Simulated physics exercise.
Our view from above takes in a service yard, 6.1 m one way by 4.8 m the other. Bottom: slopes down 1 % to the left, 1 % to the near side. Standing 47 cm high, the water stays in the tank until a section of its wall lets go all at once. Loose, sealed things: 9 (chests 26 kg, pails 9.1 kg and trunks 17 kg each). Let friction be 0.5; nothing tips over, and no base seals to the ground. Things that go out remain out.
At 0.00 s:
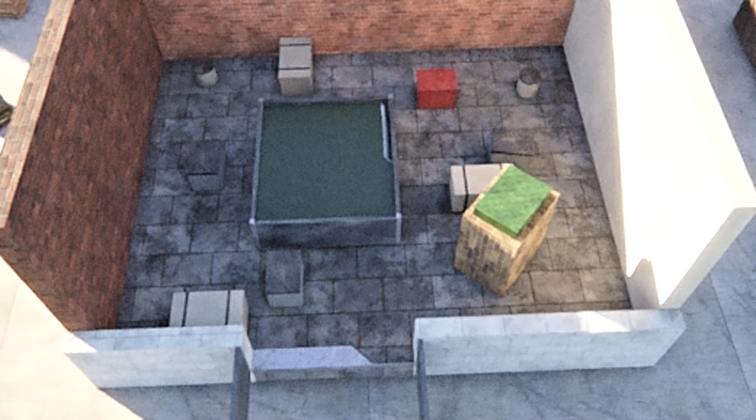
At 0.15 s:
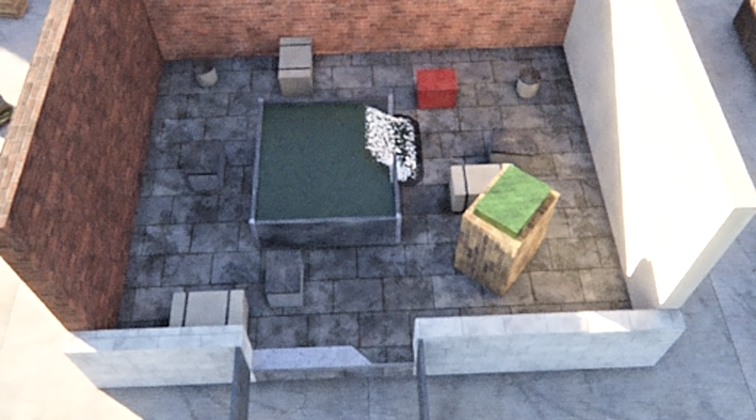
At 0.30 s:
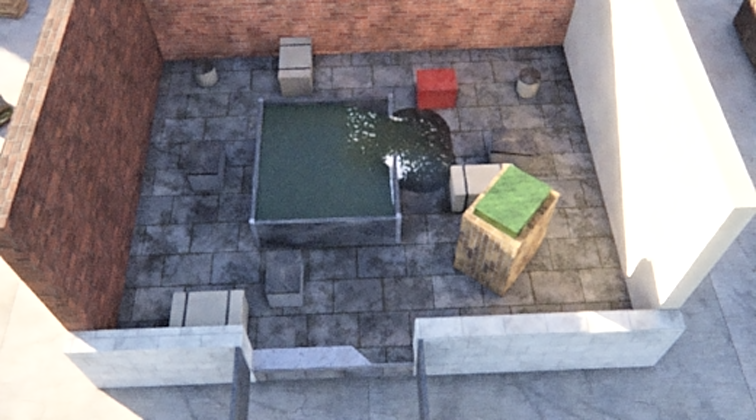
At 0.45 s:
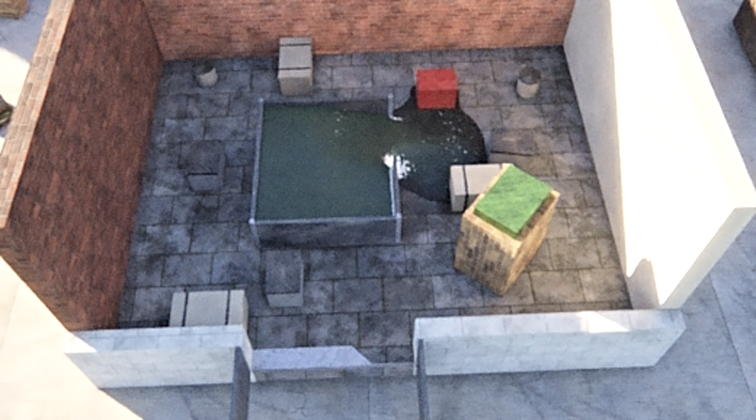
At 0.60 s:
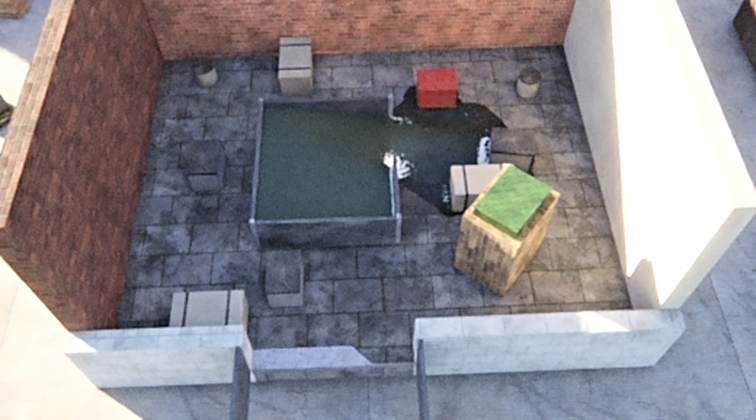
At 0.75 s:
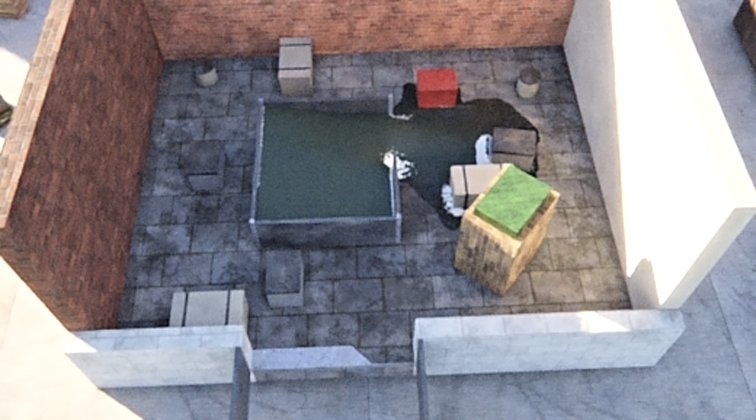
Walled yard with a raised tank of dark water pouring through its right side and spreading around a red chest and still boxes.
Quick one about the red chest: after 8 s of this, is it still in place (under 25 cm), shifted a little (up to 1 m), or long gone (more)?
Shifted a little.
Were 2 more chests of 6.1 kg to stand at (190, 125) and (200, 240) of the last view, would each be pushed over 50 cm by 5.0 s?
Lab note - ordered: Below threshold / below threshold.
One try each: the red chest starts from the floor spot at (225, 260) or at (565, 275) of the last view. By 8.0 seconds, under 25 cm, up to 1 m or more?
Well, the first time it keeps still, and the second time it drifts a modest way.
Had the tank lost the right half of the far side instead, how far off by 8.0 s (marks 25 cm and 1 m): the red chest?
The red chest simply stays where it is.
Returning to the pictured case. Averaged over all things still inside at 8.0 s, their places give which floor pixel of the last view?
Centre of the remaining things: Roughly (327, 170).
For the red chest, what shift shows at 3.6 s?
Around 50 cm from the start by that time.
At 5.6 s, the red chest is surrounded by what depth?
Depth: About 6 cm.
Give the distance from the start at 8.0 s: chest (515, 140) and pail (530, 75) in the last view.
First 200 cm, then 200 cm.
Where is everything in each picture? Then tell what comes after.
The red chest at (437, 79) rests on the ground; water covers 3.3 m2; 0 of 9 have shifted, in the first picture.
The red chest at (437, 79), on the bottom; water covers 3.7 m2; 0 of 9 have shifted, in the second picture.
The red chest at (437, 79), on the bottom; 4.4 m2 under water; 0 of 9 have shifted, in the third picture.
The red chest at (437, 79) rests on the ground; water covers 5.0 m2; 0 of 9 have shifted, in the fourth picture.
The red chest at (437, 79) rests on the ground; 5.5 m2 under water; 0 of 9 have shifted, in the fifth picture.
The red chest at (437, 79) rests on the ground; water covers 6.0 m2; 0 of 9 have shifted, in the sixth picture.
After 1.6 s the red chest is near (439, 63), 0.3 m from its start, aground; 0 of 9 are out; 0 afloat.
After 3.6 s the red chest is near (438, 54), 0.5 m from its start, aground; 0 of 9 are out; 1 afloat.
After 5.6 s the red chest is near (405, 56), 0.6 m from its start, aground; 0 of 9 are out; 0 afloat.
After 8.0 s the red chest is near (400, 57), 0.7 m from its start, aground; 0 of 9 are out; 0 afloat.
